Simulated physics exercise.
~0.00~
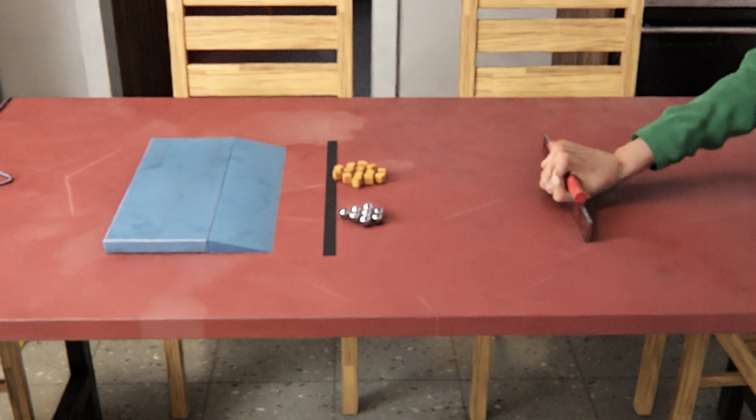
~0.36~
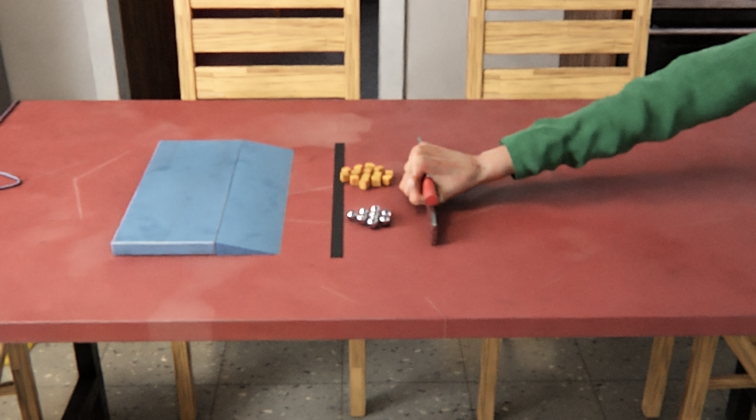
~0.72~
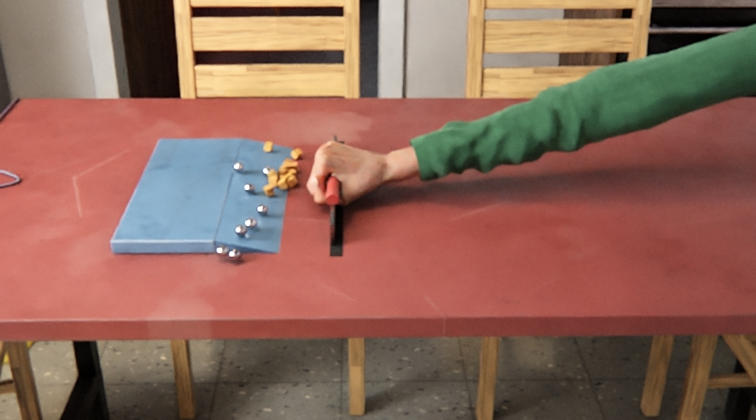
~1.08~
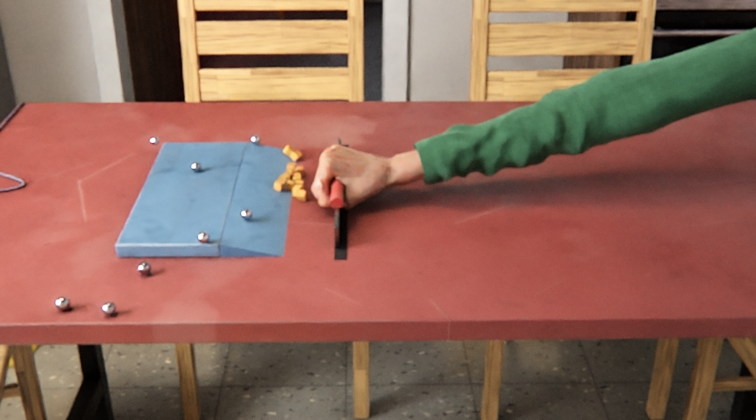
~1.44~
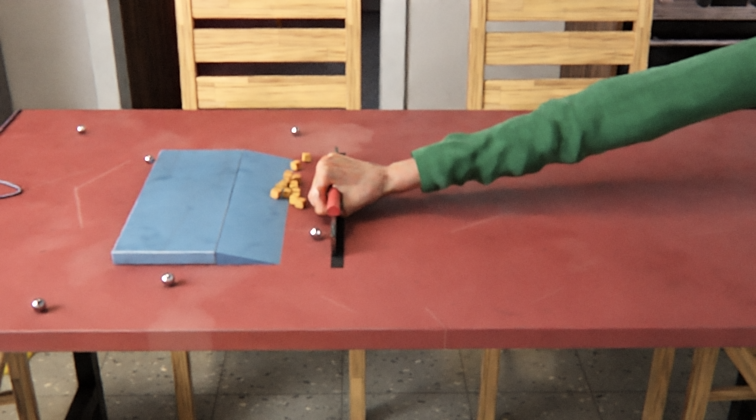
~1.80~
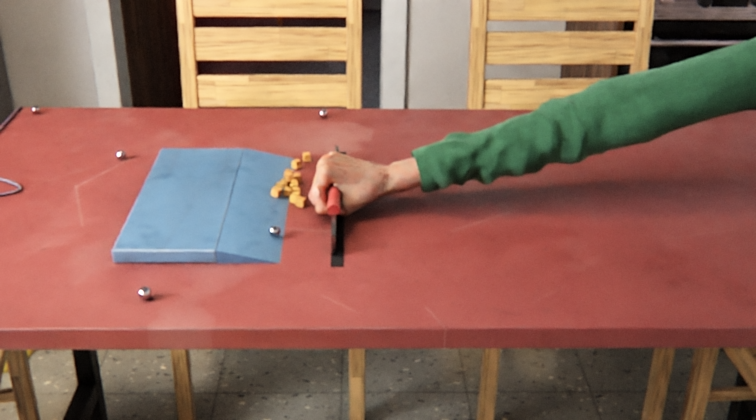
A red table with wooden chairs behind it is seen from the front and slightly above by a gently swaying camera. A blue ramp with a flat slab sits on the left, beside black tape, with orange pieces behind shiny silver balls just right of the strip. A green-sleeved hand sweeps a red-handled scraper leftward, pushing both groups toward the ramp, then stops at the tape. The silver balls roll onward, some over the slab, and scatter across the table. The orange pieces stay bunched around the ramp's lower edge, while one ball ends on the slope.
